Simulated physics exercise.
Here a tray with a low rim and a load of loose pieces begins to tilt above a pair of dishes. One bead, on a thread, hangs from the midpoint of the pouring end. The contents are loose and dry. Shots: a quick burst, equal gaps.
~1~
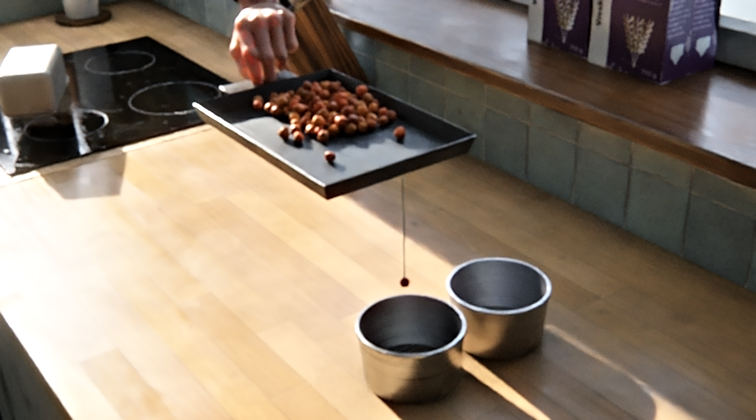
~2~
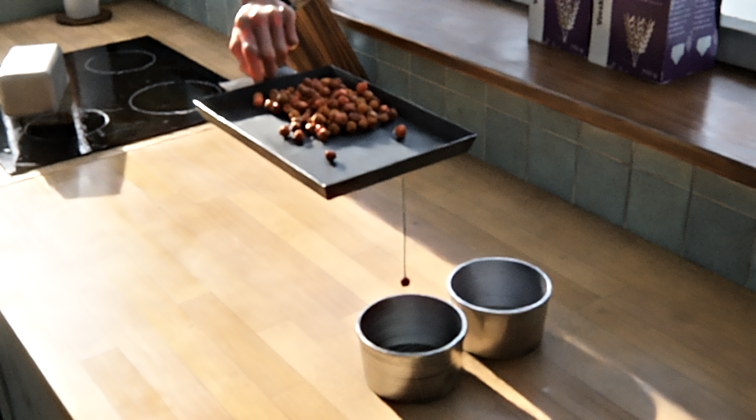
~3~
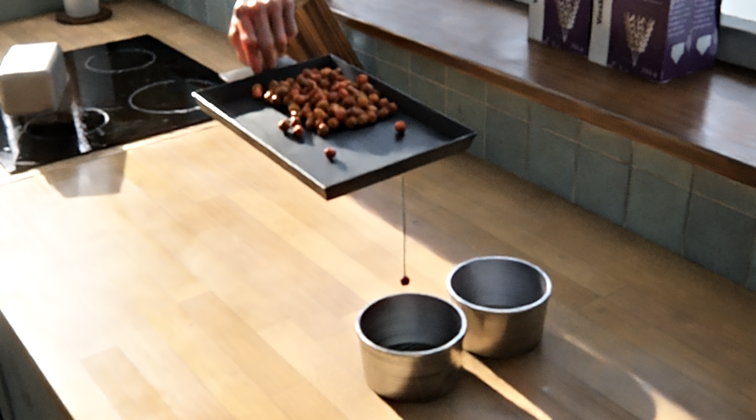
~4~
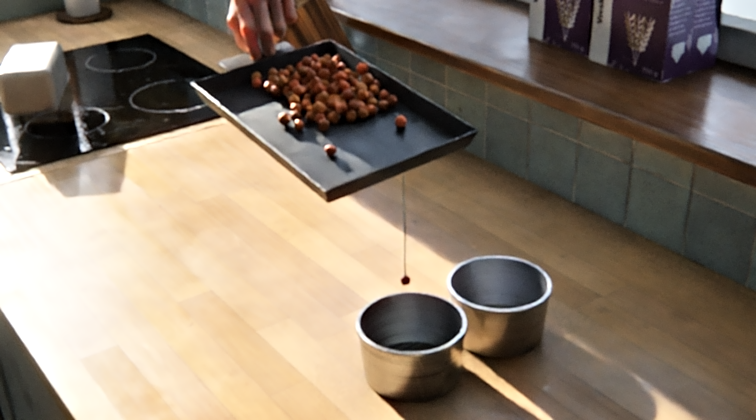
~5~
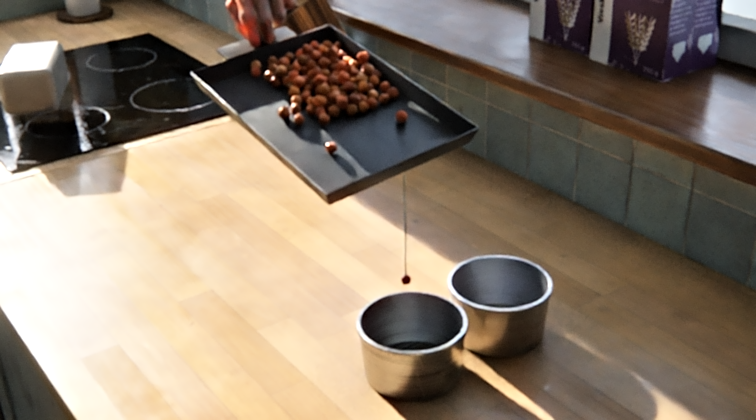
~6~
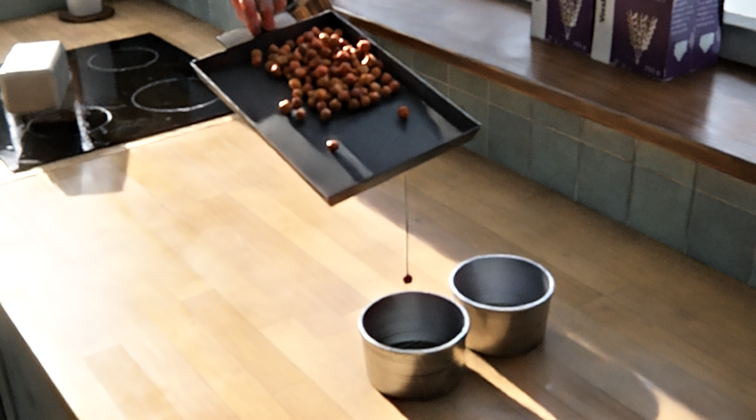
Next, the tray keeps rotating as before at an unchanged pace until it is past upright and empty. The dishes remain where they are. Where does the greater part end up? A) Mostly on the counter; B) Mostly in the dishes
A.
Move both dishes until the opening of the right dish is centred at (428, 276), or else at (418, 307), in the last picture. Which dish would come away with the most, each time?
The dish at left, then the dish at left.
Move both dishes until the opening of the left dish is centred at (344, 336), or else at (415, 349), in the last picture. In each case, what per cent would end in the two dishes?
About 90 and 20 per cent respectively.
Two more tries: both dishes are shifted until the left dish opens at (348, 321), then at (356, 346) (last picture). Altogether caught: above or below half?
At place one the greater share; at place two the greater share.
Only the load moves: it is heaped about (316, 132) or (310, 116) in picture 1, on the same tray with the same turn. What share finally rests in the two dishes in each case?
In order, roughly 20 % and 30 %.
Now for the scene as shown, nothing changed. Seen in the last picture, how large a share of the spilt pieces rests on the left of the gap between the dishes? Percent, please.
It works out to some 90 per cent.
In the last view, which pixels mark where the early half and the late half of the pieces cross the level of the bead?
It goes through near (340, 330) first, then near (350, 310).
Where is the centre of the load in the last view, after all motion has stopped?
I'd put the middle somewhere around (356, 396).
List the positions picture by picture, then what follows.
In the first frame, corners of the pouring end near (326, 182) and (467, 135), level; middle of the load near (323, 110), coated peanuts; left dish near (444, 369); right dish near (533, 326); bead on its thread near (405, 282).
In the second frame, corners of the pouring end near (327, 182) and (468, 134), level; middle of the load near (324, 108).
In the third frame, corners of the pouring end near (327, 183) and (468, 132), tipped barely, lowest at the left corner; middle of the load near (323, 101).
In the fourth frame, corners of the pouring end near (328, 186) and (469, 129), tipped a little, lowest at the left corner; middle of the load near (323, 91).
In the fifth frame, corners of the pouring end near (328, 189) and (470, 127), tipped a little, lowest at the left corner; middle of the load near (323, 81).
In the sixth frame, corners of the pouring end near (330, 191) and (472, 125), tipped clearly, lowest at the left corner; middle of the load near (325, 72); left dish near (447, 366); right dish near (535, 323).
Shortly afterwards, tray tipped steeply; the bulk on the tray; only a few in the left dish; a little outside both; a little in the air.
Next, tray tipped right over; near a quarter on the tray; a little in the left dish; near half outside both; near a quarter in the air.
Some moments later, tray tipped past a quarter turn; near a quarter in the left dish; the bulk outside both.
In the end, tray tipped past a quarter turn; near a quarter in the left dish; none at all in the right dish; the bulk outside both.
